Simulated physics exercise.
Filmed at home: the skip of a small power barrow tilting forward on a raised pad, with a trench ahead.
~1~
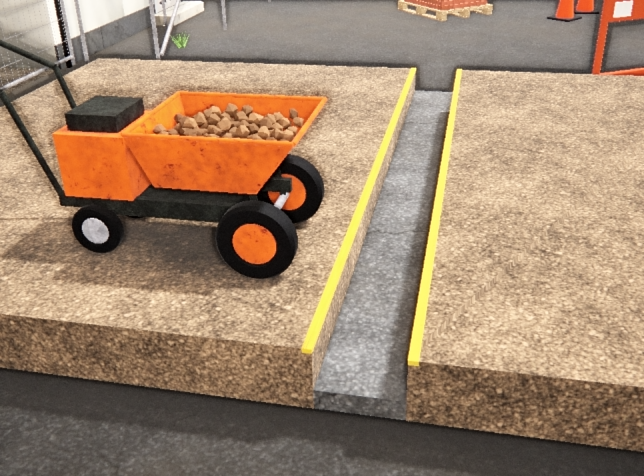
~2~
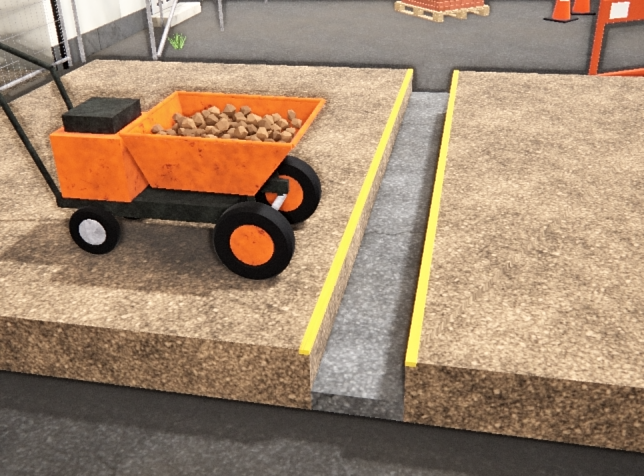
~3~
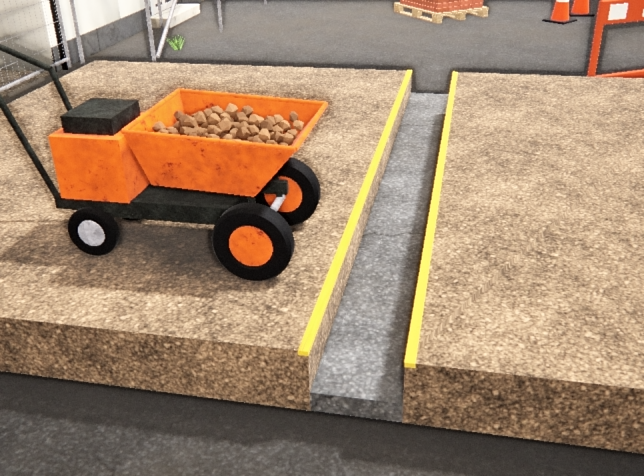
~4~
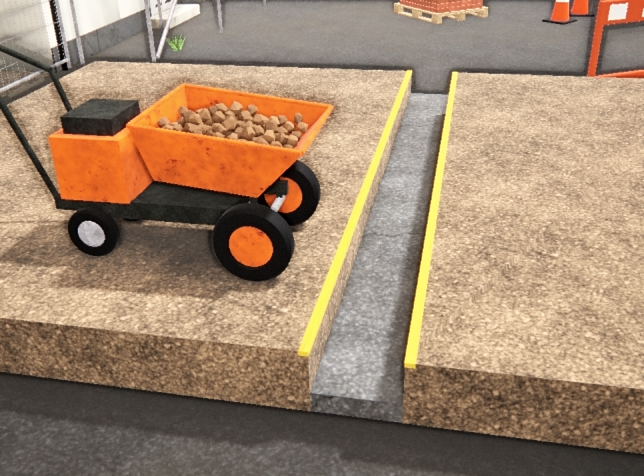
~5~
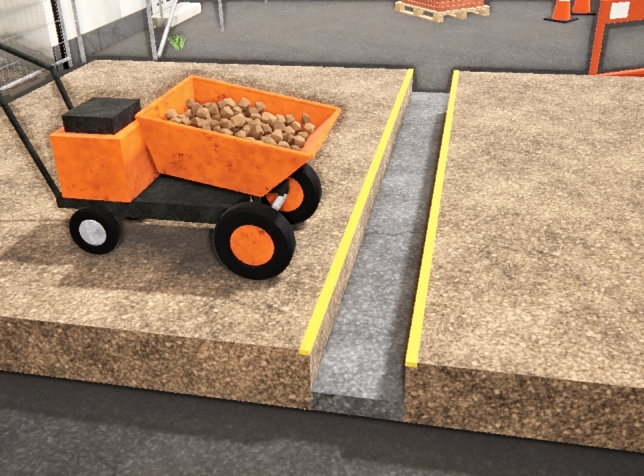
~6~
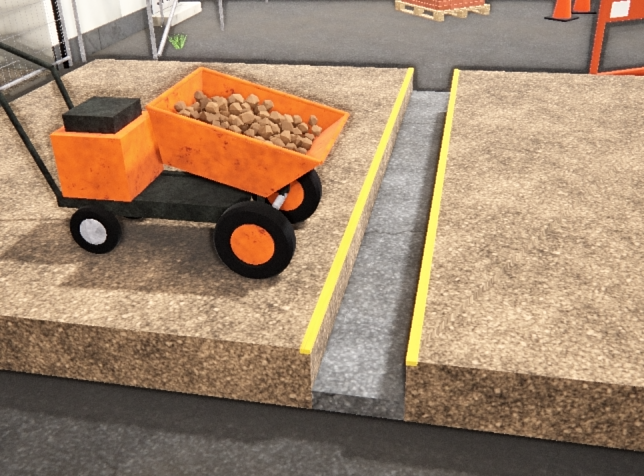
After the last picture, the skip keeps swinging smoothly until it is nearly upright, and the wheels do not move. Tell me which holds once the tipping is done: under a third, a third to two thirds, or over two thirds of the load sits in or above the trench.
Alright, so the trench is left with a share exceeding two thirds.
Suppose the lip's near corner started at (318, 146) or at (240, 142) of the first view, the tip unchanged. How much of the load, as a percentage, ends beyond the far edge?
The first gives close to 50 per cent and the second 0 per cent.
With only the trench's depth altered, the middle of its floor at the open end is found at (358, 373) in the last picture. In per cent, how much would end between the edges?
Estimate: Approx. 60 per cent.
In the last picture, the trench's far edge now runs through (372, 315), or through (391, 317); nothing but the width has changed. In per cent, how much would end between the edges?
Roughly 10 percent first and 50 percent second.
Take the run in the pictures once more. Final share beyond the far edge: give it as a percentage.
About 15 %.
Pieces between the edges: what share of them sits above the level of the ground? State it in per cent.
0 per cent, near enough.
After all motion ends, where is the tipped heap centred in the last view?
Roughly at (396, 281), give or take.
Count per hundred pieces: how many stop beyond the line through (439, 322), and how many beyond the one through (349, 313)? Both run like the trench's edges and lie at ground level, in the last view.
That's 10 in a hundred for the first and 80 in a hundred for the second.
Soon after the last picture, skip tipped steeply; all in the skip.
A little later, skip tipped right over; about half in the skip; about half in or heaped over the trench; a small part beyond it; a stray few falling.
Later still, skip tipped right over; most in or heaped over the trench; a small part beyond it.
At rest, skip tipped right over; most in or heaped over the trench; a small part beyond it.
